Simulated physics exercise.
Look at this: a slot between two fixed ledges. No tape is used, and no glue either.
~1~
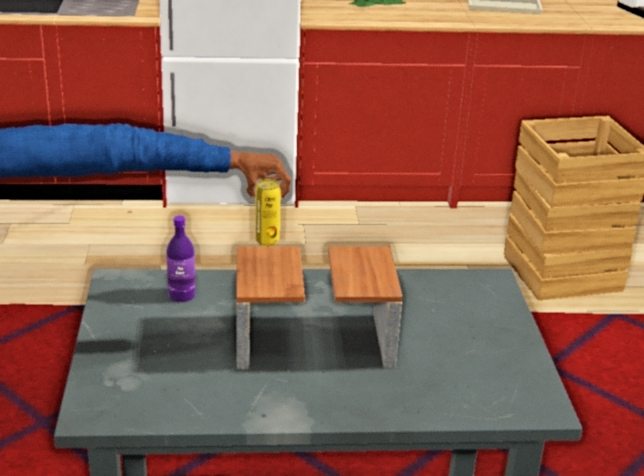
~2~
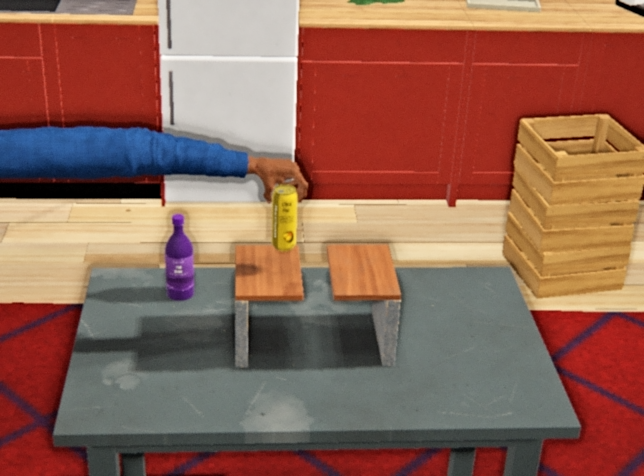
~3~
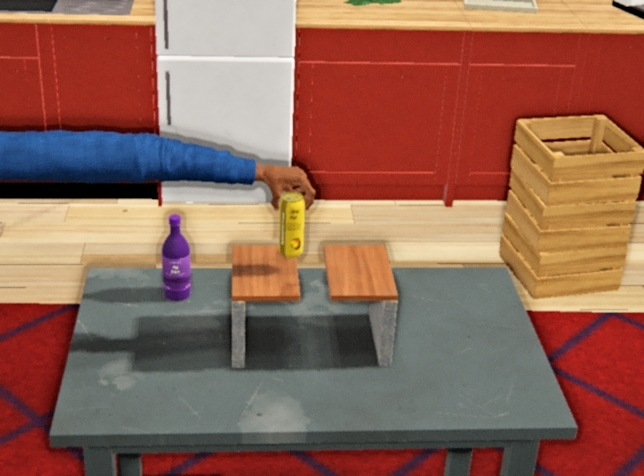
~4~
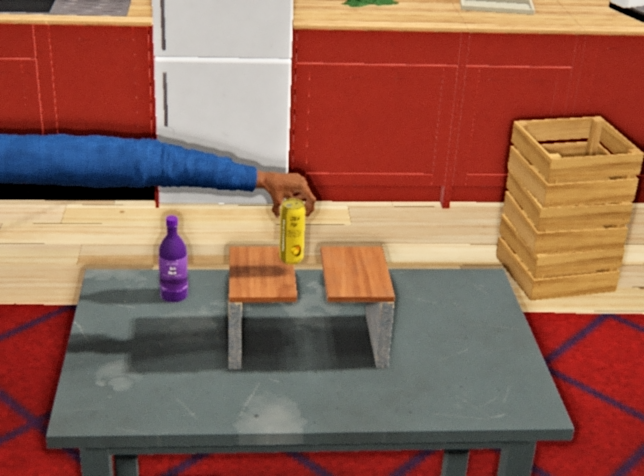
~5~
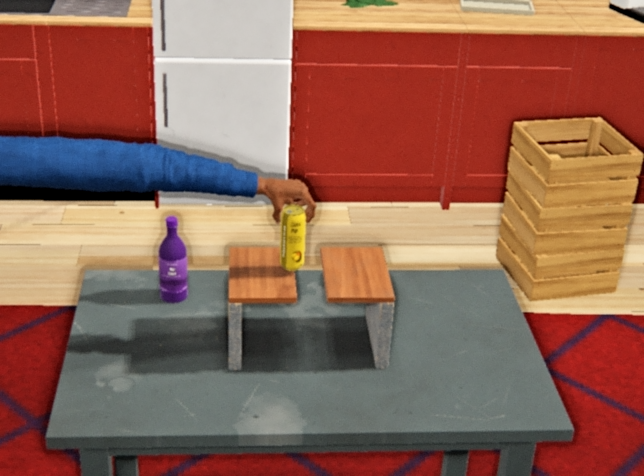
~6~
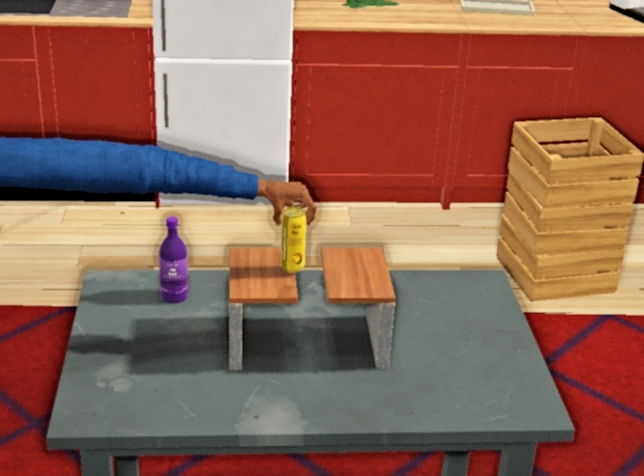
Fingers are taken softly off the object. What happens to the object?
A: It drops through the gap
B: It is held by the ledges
The answer is B.
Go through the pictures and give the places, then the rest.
The first frame shows on its way; yellow can (268, 214); purple bottle (181, 258).
The second frame shows on its way; yellow can (285, 218); purple bottle (179, 256).
The third frame shows on its way; yellow can (292, 225); purple bottle (176, 256).
The fourth frame shows on its way; yellow can (292, 232); purple bottle (173, 258).
The fifth frame shows poised above the slot; yellow can (293, 238); purple bottle (173, 258).
The sixth frame shows poised above the slot; yellow can (293, 241); purple bottle (173, 259).
Then, 0.10 s later than the last frame, things are still on the move.
Then, 0.50 s later than the last frame, all is still.
When it is over, both as before. End places, in pixels of the last picture, yellow can near (293, 244). The can stays on top.
